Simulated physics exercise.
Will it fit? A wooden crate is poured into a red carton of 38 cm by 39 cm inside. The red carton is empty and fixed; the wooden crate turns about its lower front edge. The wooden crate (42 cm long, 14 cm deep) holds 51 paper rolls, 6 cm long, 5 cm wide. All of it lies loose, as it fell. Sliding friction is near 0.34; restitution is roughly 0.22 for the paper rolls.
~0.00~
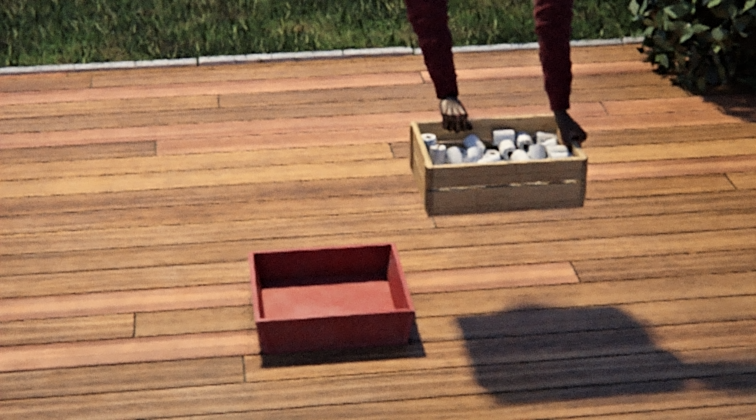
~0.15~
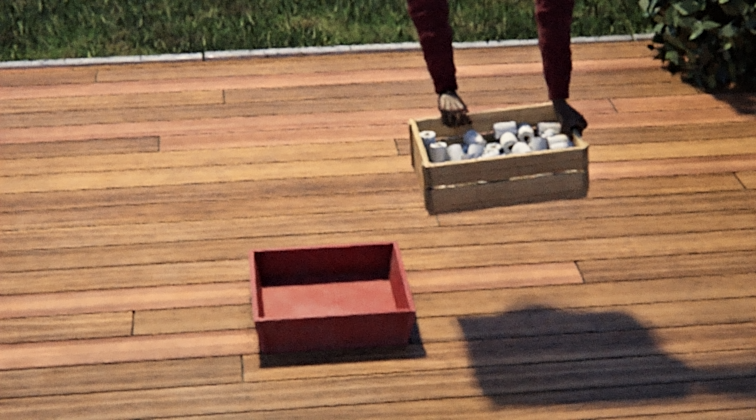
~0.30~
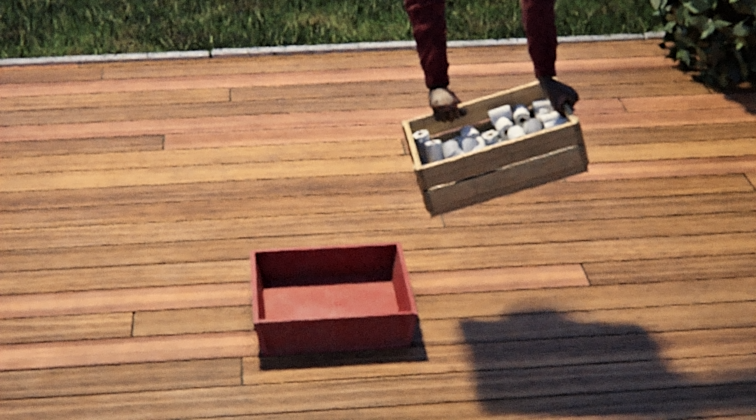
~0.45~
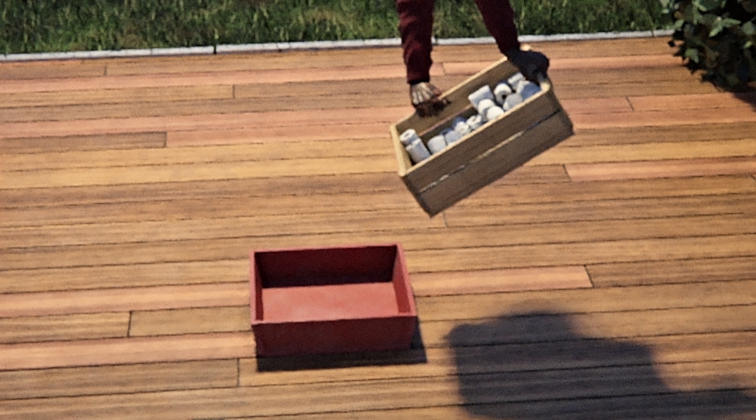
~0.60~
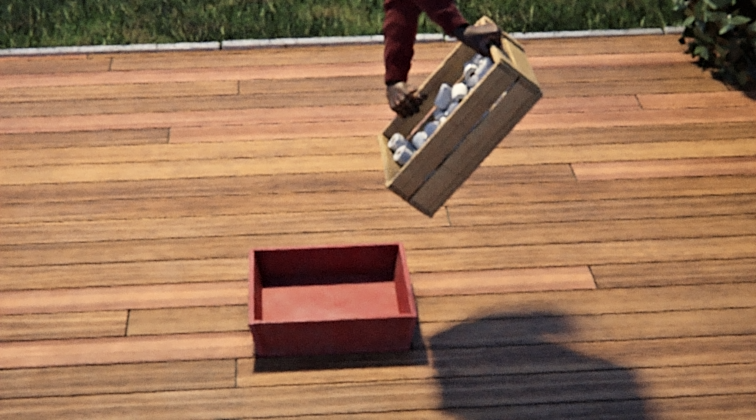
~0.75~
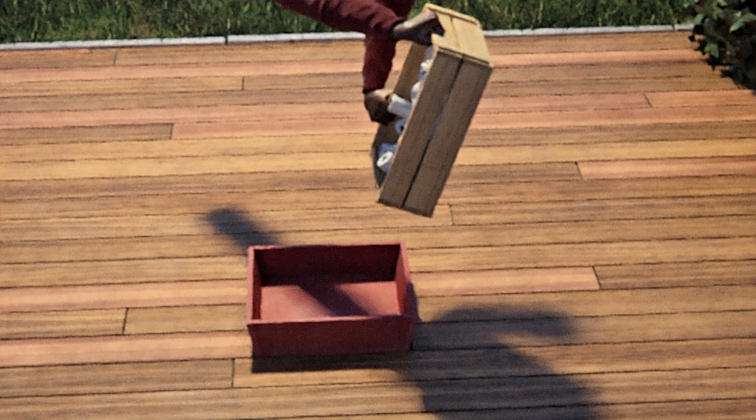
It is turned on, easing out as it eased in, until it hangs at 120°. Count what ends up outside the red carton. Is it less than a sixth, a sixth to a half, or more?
Expect less than a sixth of the load outside the red carton.
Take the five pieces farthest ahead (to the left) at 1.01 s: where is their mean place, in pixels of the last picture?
Near (311, 233).
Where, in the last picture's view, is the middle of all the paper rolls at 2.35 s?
At about (312, 302).
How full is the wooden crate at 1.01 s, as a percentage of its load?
Roughly 75 per cent is still inside.
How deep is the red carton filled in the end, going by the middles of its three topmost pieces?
About 8 cm.
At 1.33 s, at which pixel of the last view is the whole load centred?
At about (318, 289).
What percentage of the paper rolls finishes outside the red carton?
Near 0 in a hundred.
After 1.01 s, tilt 101°; 38 still in the wooden crate, 1 in the red carton and 12 in the air.
After 1.33 s, tilt 120°; 6 still in the wooden crate, 32 in the red carton and 13 in the air.
After 1.78 s, tilt 120°; 51 in the red carton.
Final count (at 2.35 s), 51 in the red carton. Asked share, 0 of 51, 0 per cent.
